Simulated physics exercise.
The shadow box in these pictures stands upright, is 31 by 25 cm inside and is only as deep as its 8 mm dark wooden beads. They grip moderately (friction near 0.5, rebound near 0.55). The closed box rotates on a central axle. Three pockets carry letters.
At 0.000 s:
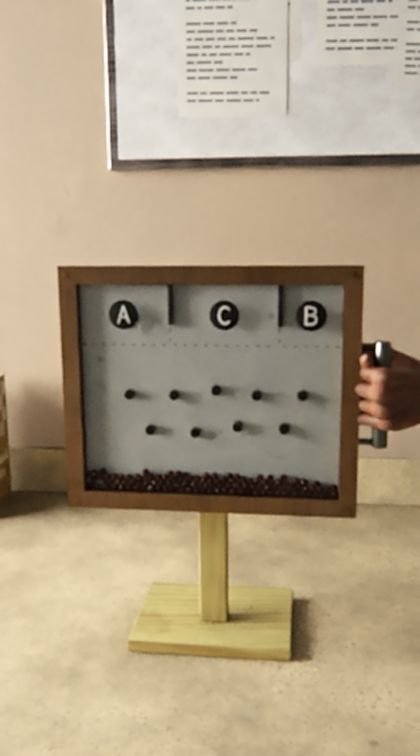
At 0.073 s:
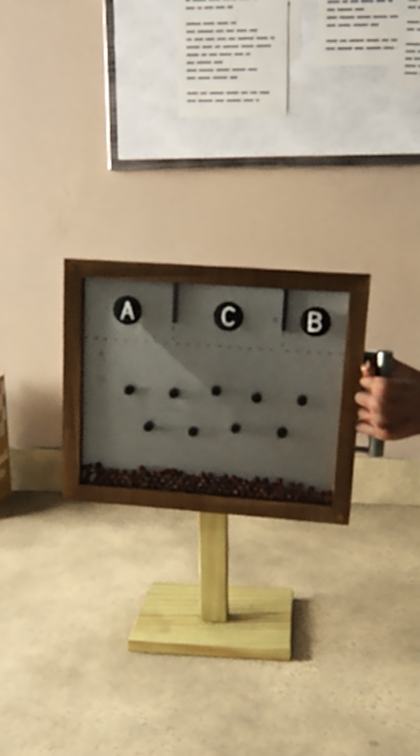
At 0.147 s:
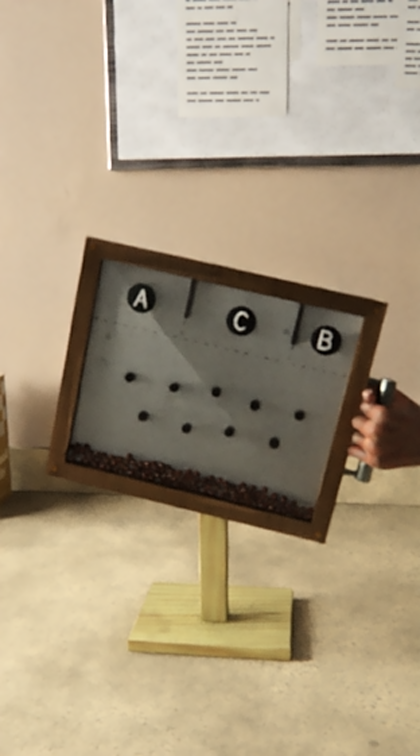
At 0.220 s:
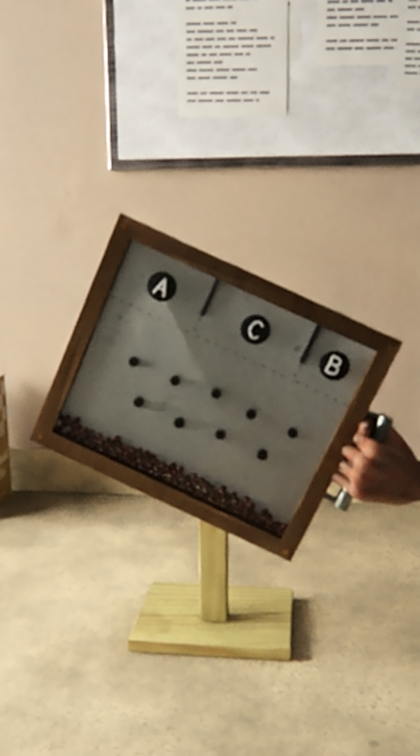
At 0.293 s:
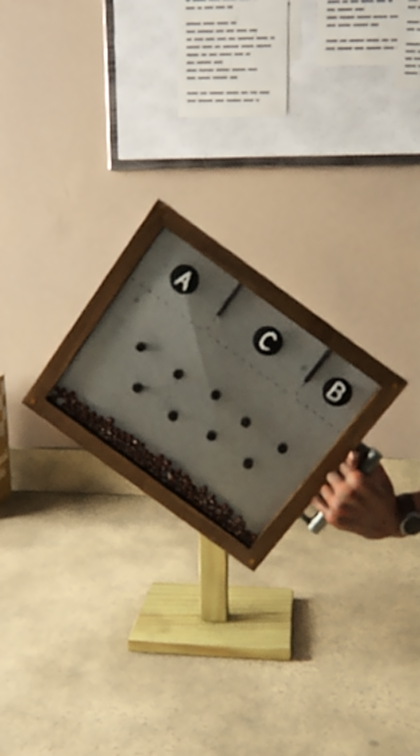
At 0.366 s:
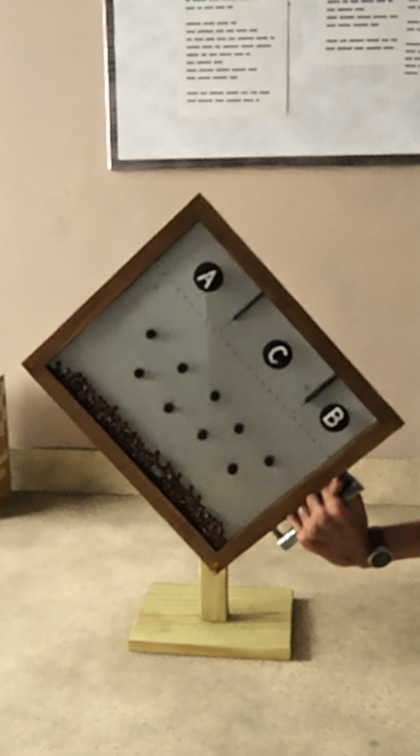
A framed board of dark beads turns clockwise on its stand as a hand grips its handle.
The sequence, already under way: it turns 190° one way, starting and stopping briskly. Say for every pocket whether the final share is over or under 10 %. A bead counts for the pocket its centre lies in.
A: Under; B: Over; C: Over 10 %.
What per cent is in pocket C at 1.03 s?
About 0 per cent.
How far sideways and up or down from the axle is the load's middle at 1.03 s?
About 10 cm left and 10 cm below.
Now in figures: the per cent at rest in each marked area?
Pocket A: 0; pocket B: 65; pocket C: 25.
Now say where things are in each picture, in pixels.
In the first frame, level; about 110 beads; load centre (209, 484); top bead (146, 472); A (123, 315), B (312, 316), C (224, 315).
In the second frame, turned 3° clockwise; load centre (204, 483); top bead (99, 465); 9 fixed pegs, one at (148, 426).
In the third frame, turned 12° clockwise; load centre (189, 481); top bead (78, 446); wall ends (187, 316), (293, 343).
In the fourth frame, turned 24° clockwise; load centre (171, 475); top bead (68, 418).
In the fifth frame, turned 36° clockwise; load centre (156, 466); top bead (57, 389).
In the sixth frame, turned 48° clockwise; load centre (147, 458); top bead (58, 364); A (208, 277), B (335, 418), C (278, 354).
After 0.70 s, it stands 102° clockwise; the beads' middle is 8 cm left of and 11 cm below the centre; B 5 %.
After 1.03 s, it stands 156° clockwise; the beads' middle is 10 cm left of and 10 cm below the centre; B 50 %.
After 1.31 s, it has come round 190° clockwise; the beads' middle is 13 cm left of and 6 cm below the centre; B 65 %, C 10 %.
Settled by 2.4 s, it has come round 190° clockwise; A 0 %, B 65 %, C 25 %, elsewhere 10 %.
